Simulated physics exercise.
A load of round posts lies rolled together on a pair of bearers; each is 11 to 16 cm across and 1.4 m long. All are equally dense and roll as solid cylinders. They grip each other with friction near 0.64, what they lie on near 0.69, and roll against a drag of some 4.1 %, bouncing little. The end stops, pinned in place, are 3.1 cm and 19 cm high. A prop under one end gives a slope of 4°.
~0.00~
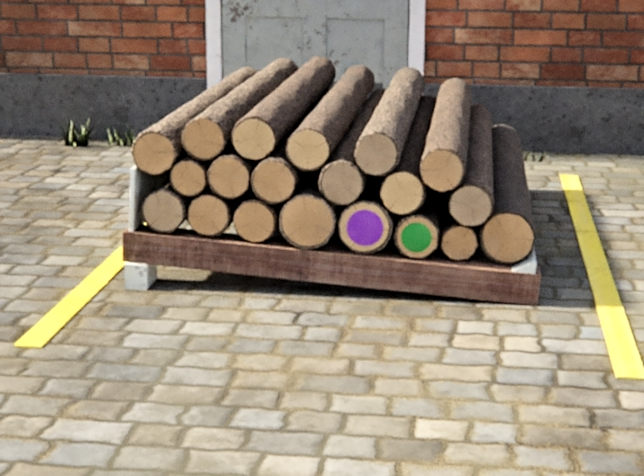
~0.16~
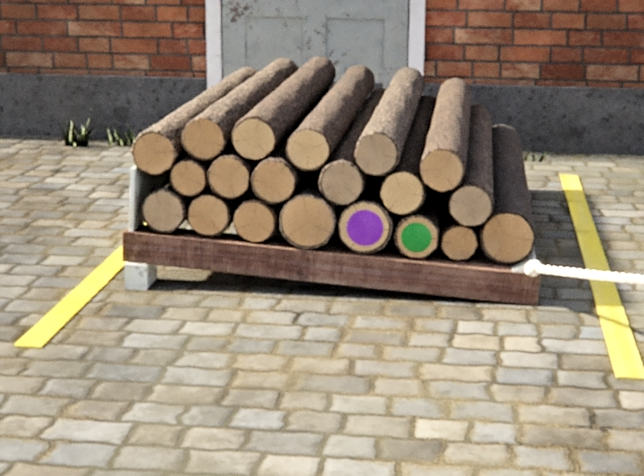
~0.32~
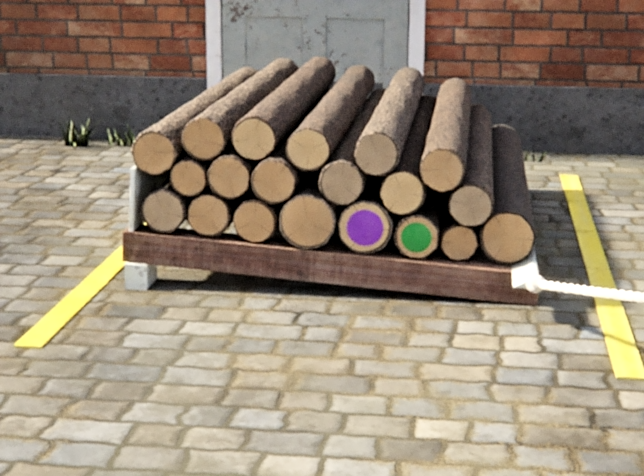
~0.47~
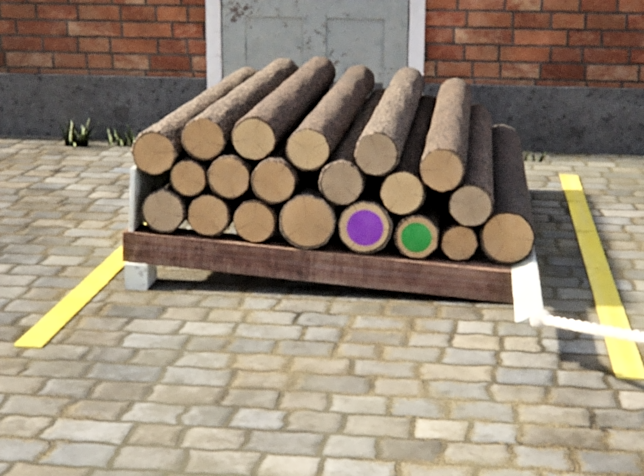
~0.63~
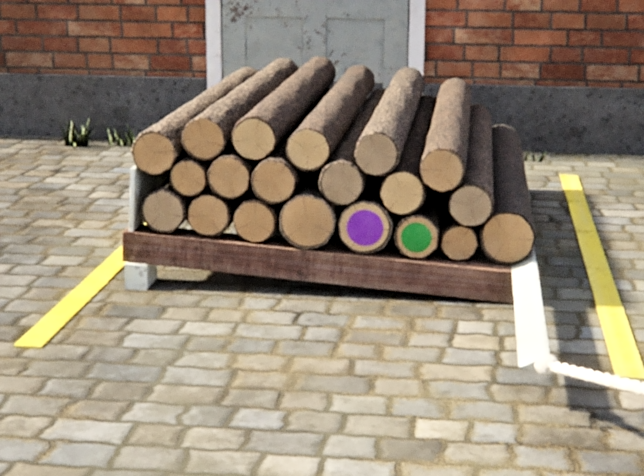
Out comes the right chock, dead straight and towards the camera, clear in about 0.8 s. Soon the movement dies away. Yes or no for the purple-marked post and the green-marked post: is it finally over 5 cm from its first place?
Purple: Yes; green: Yes.
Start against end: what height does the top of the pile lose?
About 0 cm.
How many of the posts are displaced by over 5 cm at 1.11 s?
By then 0.
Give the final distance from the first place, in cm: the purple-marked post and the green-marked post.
Purple-marked post: 50, green-marked post: 50.
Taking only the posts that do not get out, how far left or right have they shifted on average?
Some 15 cm rightwards.
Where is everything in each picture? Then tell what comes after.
In the first frame, 20 posts, 8 on the base, highest (253, 138); purple (365, 228), green (416, 238); left end board (19 cm) (132, 194); right chock (3.1 cm) (534, 263); left end propped up; lines (92, 284) and (610, 307).
In the second frame, the right chock has not moved yet, at (534, 263); the rest still.
In the third frame, the right chock is 15 cm out, at (536, 278); the rest still; bottom ones (162, 212) (209, 216) (255, 222) (307, 222) (365, 228) (416, 238) (459, 243) (507, 239).
In the fourth frame, the right chock is 44 cm out, at (541, 313); the rest still.
In the fifth frame, the right chock is 75 cm out, at (547, 357); the rest still; purple (365, 228), green (416, 238).
After 1.43 s, 4 now displaced over 5 cm; purple in place; green in place.
After 2.08 s, 10 now displaced over 5 cm; 1 across the right yellow line; purple 16 cm right and 1.1 cm down; green 17 cm right and 1.1 cm down.
After 3.69 s, 15 now displaced over 5 cm; 4 across the right yellow line; purple 43 cm right and 2.8 cm down; green 41 cm right and 9 cm down.
In the end, by 4.5 s, 15 moved over 5 cm; 5 across the right yellow line; purple 46 cm right and 3 cm down; green 42 cm right and 11 cm down; top of the pile 49 cm high, from 51 cm.
